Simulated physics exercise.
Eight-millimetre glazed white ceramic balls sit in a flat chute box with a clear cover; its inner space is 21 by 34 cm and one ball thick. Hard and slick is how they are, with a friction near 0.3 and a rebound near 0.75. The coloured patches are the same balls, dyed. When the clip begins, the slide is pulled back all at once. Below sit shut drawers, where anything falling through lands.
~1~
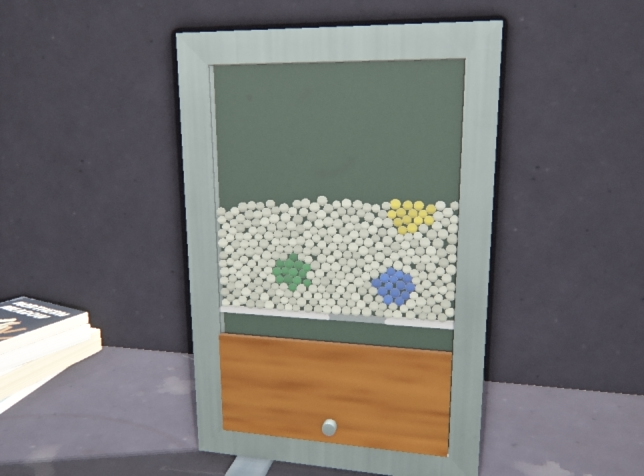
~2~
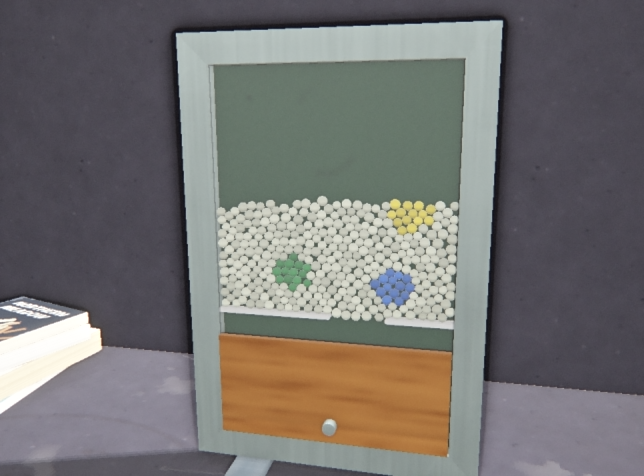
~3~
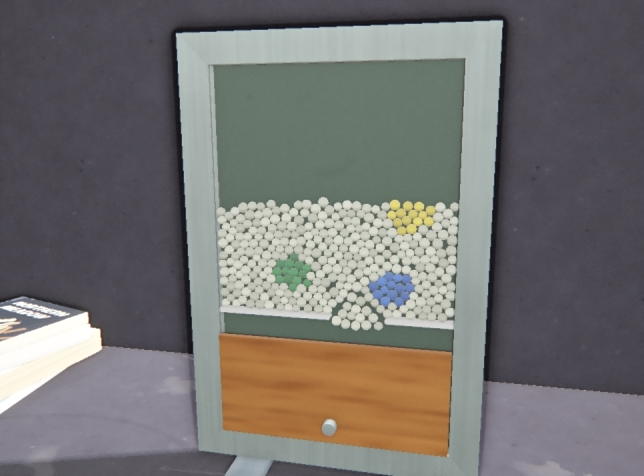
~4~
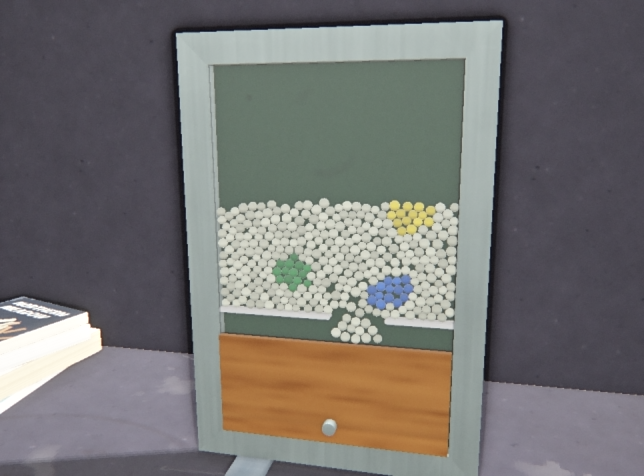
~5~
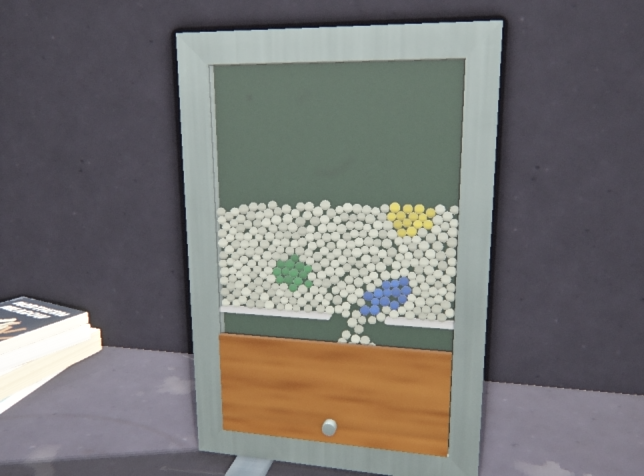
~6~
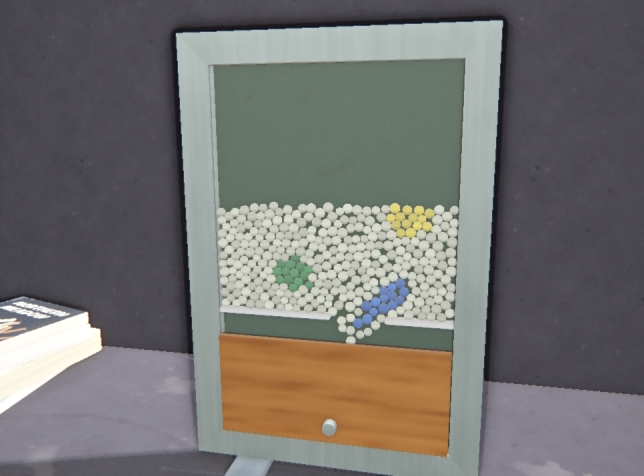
White balls in a framed box trickling through a gap in the shelf below, the blue patch stretching down and left.
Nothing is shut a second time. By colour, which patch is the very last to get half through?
That is the green one.
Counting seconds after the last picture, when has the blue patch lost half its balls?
Time: About 0.0 s.
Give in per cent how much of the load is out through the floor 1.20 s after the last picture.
Near 80 percent.
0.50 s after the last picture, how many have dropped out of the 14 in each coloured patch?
The yellow patch has 10 out, the green patch 4, the blue patch 12.
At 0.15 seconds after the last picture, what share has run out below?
Some 20 percent.
Then, 0.15 s after the last picture, 20 % are out; out of 14, yellow 0, green 0, blue 9.
Then, 0.50 s after the last picture, 55 % are out; out of 14, yellow 10, green 4, blue 13.
Then, 1.20 s after the last picture, 80 % are out; out of 14, yellow 14, green 14, blue 14.
At rest 3.7 s after the last picture, 90 % are out; out of 14, yellow 14, green 14, blue 14; half out at yellow 0.45 s, green 0.68 s, blue 0.10 s.
